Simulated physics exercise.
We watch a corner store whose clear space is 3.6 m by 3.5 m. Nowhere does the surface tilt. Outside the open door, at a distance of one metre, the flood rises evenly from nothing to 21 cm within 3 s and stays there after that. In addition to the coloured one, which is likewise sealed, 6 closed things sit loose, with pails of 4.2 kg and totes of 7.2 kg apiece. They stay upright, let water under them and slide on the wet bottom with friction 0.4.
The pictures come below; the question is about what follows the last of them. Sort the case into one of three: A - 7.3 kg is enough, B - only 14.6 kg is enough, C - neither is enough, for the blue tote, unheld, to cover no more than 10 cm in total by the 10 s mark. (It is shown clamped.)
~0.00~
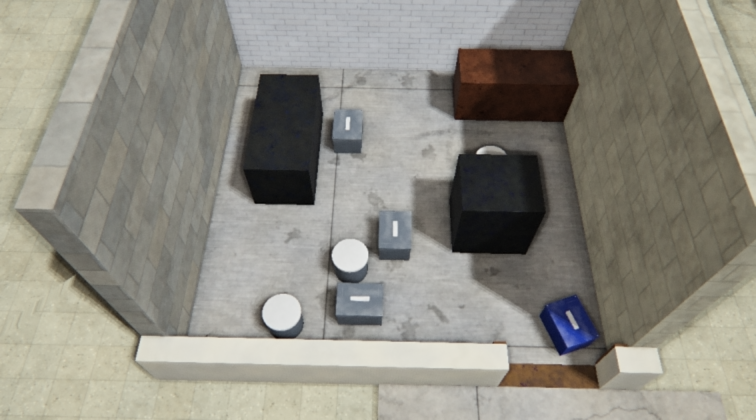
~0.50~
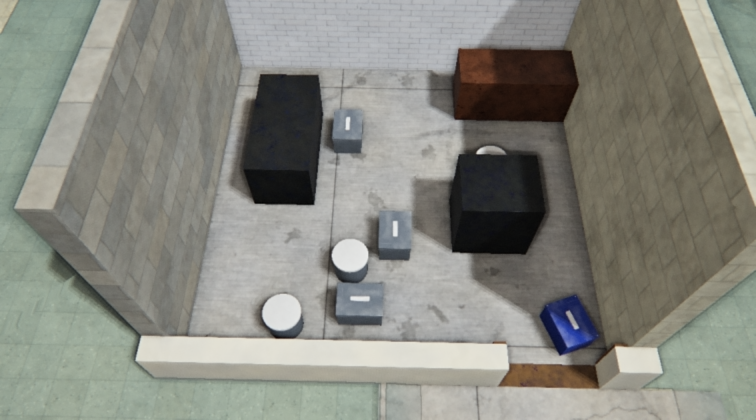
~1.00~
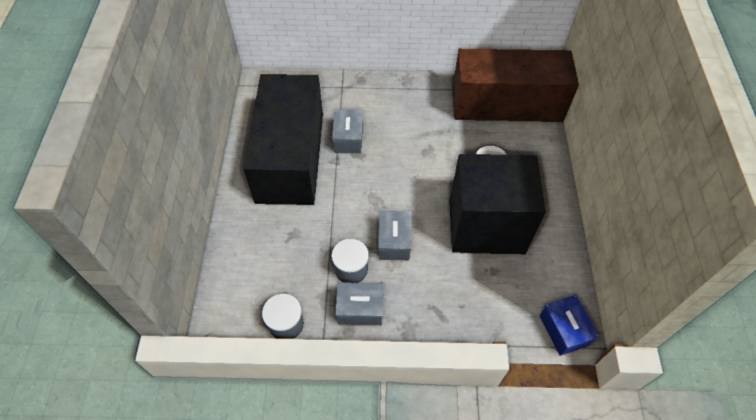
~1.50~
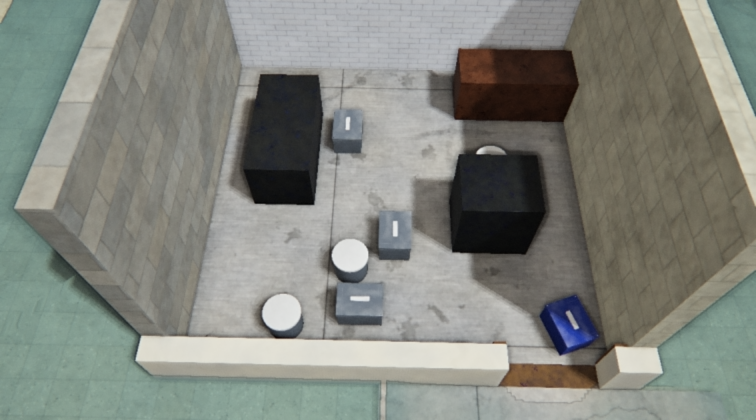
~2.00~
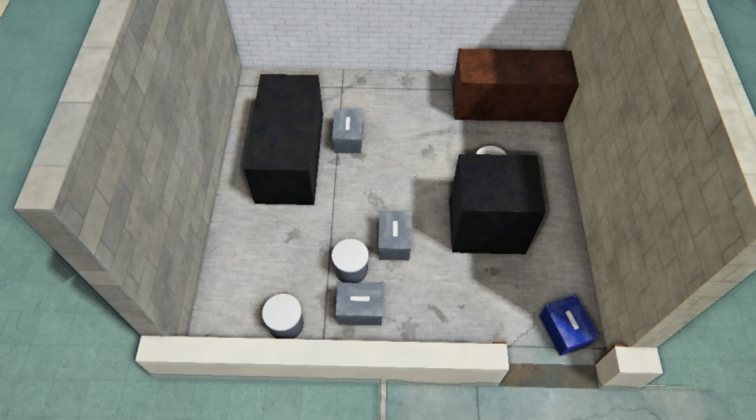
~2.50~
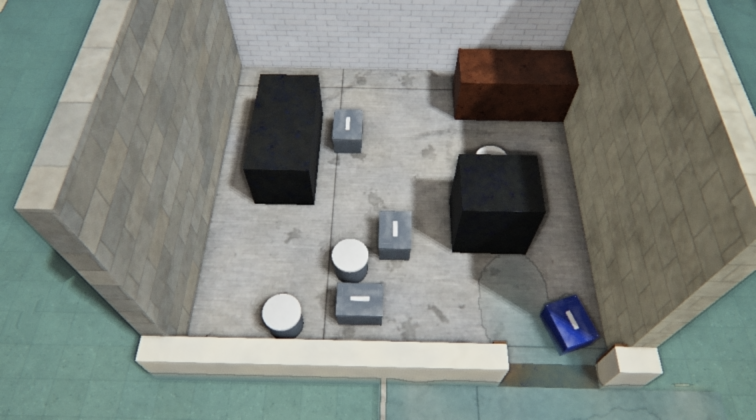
Case C.
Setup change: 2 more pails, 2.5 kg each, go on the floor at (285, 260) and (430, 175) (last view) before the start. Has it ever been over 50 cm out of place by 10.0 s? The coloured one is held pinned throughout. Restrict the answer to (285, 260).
The shift ends up above the mark.
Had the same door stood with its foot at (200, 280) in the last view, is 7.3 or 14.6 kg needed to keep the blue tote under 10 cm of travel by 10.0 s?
Both fall short.
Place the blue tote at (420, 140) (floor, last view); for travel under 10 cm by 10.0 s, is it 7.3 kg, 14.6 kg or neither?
It turns out that no load succeeds.
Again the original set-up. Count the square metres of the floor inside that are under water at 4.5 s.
About 5.0 m2.
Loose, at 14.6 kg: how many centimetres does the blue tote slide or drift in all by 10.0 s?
It covers some 400 cm altogether.
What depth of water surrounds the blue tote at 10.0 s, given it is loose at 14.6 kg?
About 8 cm.
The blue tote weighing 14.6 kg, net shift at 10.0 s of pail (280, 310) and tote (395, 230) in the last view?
First 80 cm, then 120 cm.
After 3.5 s the blue tote would be 100 cm from its start with 7.3 kg and 53 cm from its start with 14.6 kg; 7 cm of water round it then.
After 4.5 s the blue tote would be 219 cm from its start with 7.3 kg and 150 cm from its start with 14.6 kg; 8 cm of water round it then.
After 7.0 s the blue tote would be 235 cm from its start with 7.3 kg and 238 cm from its start with 14.6 kg; 6 cm of water round it then.
After 10.0 s the blue tote would be 202 cm from its start with 7.3 kg and 244 cm from its start with 14.6 kg; 8 cm of water round it then.
